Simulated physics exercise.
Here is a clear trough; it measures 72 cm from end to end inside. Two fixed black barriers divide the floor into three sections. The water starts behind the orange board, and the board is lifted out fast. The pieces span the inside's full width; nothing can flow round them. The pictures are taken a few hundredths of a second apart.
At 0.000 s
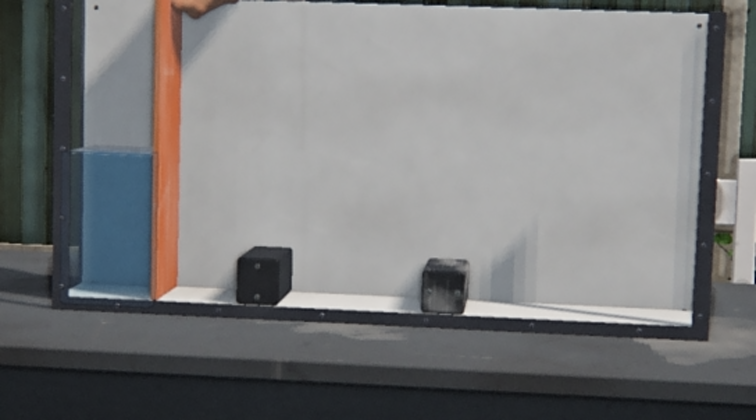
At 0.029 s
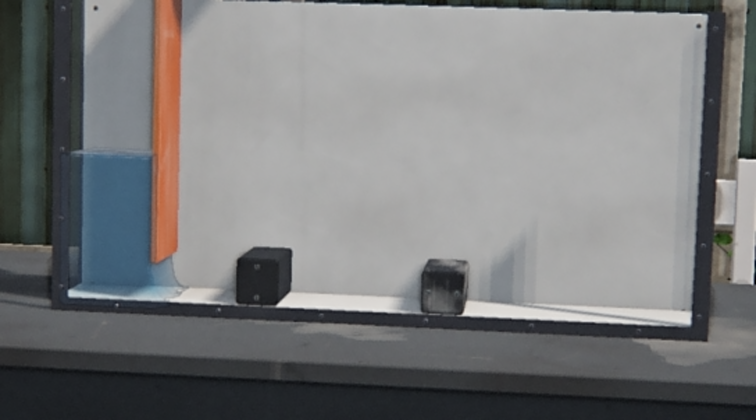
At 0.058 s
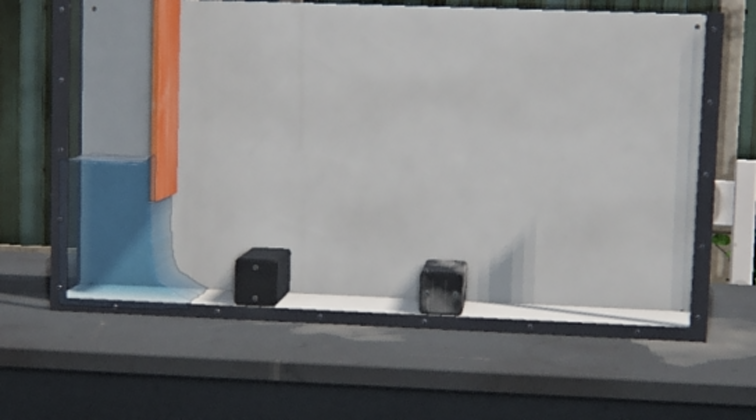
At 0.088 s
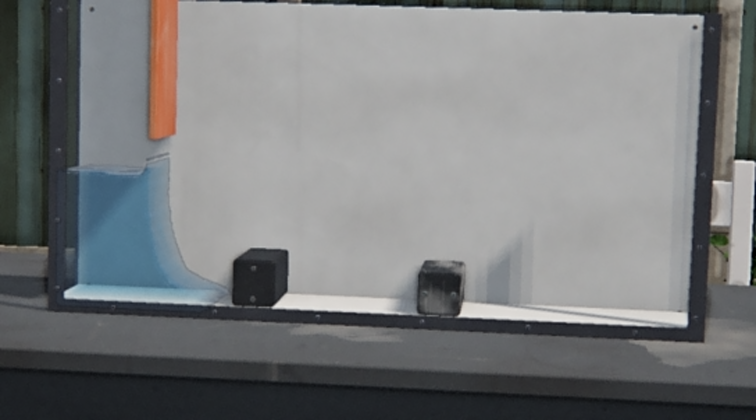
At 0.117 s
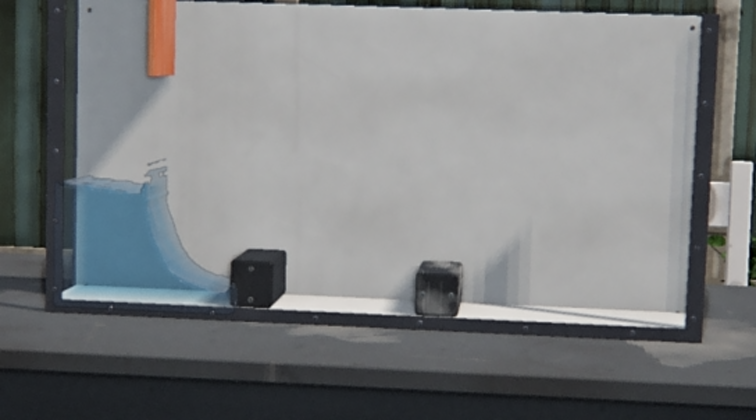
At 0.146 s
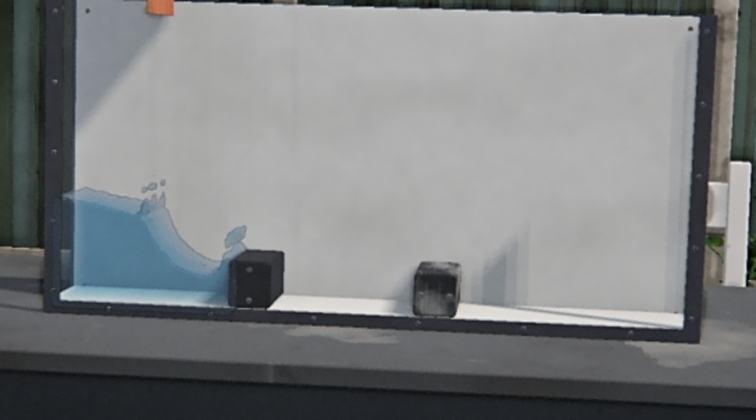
In a clear trough with two dark blocks on its floor, blue water stands behind an orange board at the left, a hand at the board's top. The board slides up and out of view as the water slumps rightward along the floor, meets the nearer block and splashes up against it.
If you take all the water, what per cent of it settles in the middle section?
I expect about 30 percent.
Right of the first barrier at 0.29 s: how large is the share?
Roughly 16 per cent.
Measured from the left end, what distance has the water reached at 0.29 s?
About 28 cm.
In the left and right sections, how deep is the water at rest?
5.0 cm and 0.5 cm, give or take.
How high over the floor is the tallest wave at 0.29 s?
Roughly 27.0 cm up.
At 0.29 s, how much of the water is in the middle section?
About 16 percent.
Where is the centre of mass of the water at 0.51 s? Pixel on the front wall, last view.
Centre of mass, last view: Approx. (225, 271).
By 0.29 s 83 per cent is still short of the first barrier, 0 is over the second.
By 0.51 s 67 per cent is still short of the first barrier, 4 is over the second.
By 0.90 s 65 per cent is still short of the first barrier, 8 is over the second.
At rest it is 62 per cent left, 30 middle, 8 right.
